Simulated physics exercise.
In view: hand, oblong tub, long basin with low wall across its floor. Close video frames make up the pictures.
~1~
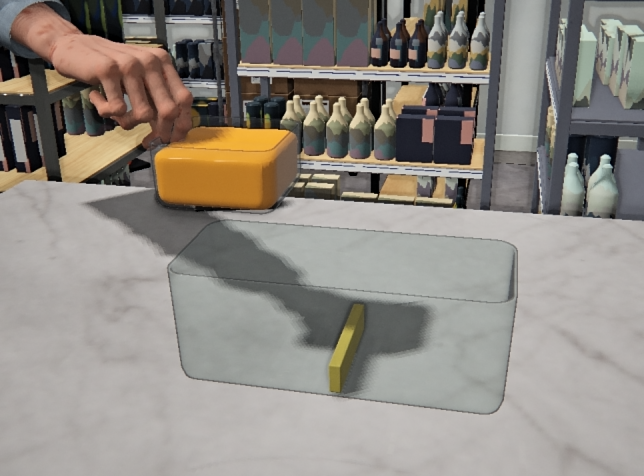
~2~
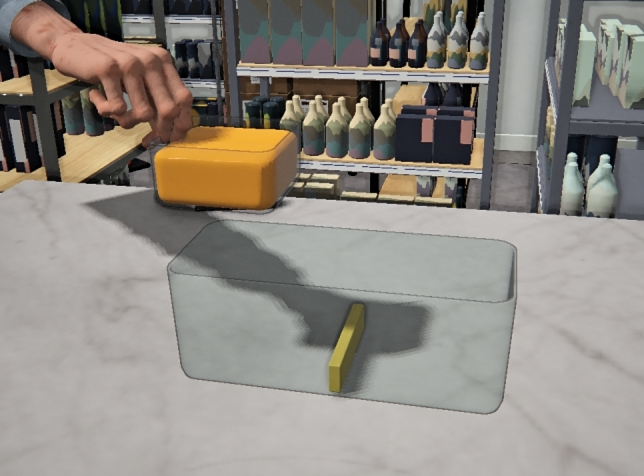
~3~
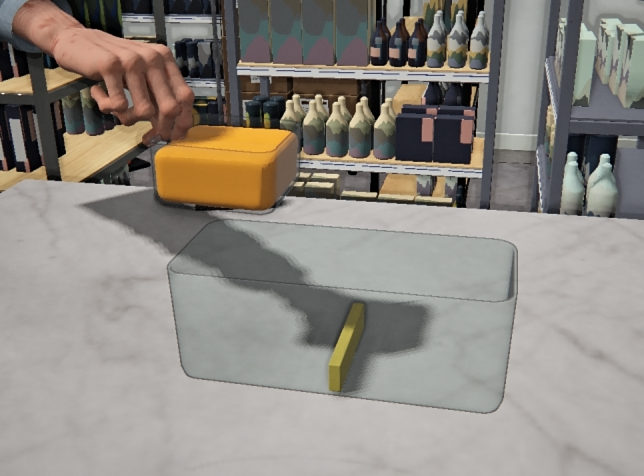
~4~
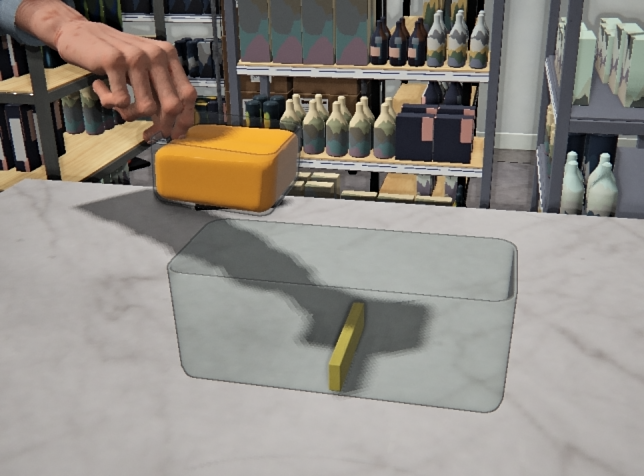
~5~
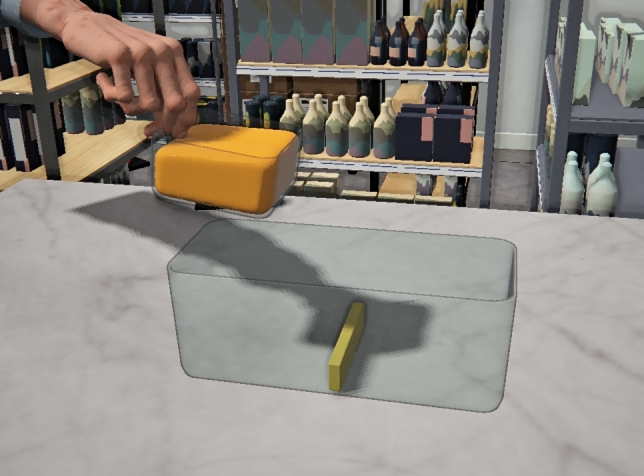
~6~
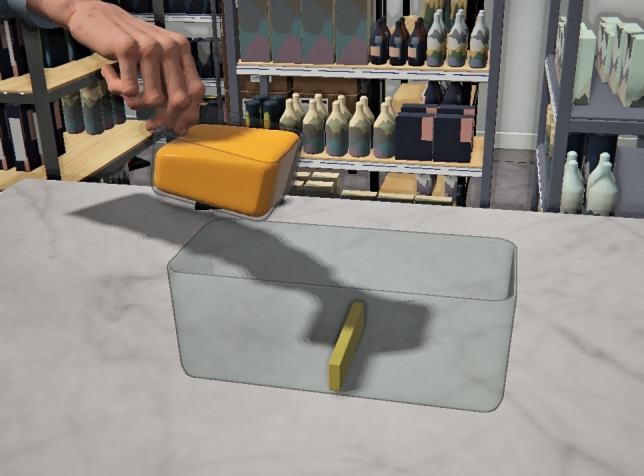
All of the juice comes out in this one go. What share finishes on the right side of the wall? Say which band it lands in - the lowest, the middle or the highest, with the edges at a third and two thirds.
Falls in the midrange.
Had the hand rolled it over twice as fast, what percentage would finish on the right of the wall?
About 40 in a hundred.
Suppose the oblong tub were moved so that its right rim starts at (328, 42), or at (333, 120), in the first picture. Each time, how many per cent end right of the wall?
About 75 per cent, then about 75 per cent.
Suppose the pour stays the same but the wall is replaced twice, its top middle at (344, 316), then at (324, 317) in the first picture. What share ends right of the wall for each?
In order, some 60 and 70 in a hundred.
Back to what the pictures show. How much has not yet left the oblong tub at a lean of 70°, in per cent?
It comes to 40 per cent or so.
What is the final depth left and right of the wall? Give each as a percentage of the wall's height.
The left comes to 40 % and the right to 50 %.
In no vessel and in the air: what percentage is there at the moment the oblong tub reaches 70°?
Near 30 %.
A moment on, the oblong tub is tipped part way and 41 per cent is still to pour, 6 is left of the wall and 21 right of it.
Next, the oblong tub is tipped right over and 6 per cent is still to pour, 32 is left of the wall and 58 right of it.
Then the oblong tub is tipped right over and 0 per cent is still to pour, 42 is left of the wall and 58 right of it.
Later the oblong tub is tipped right over and 0 per cent is still to pour, 44 is left of the wall and 55 right of it.
At rest 44 per cent lies left of the wall, 55 right of it and 1 outside.
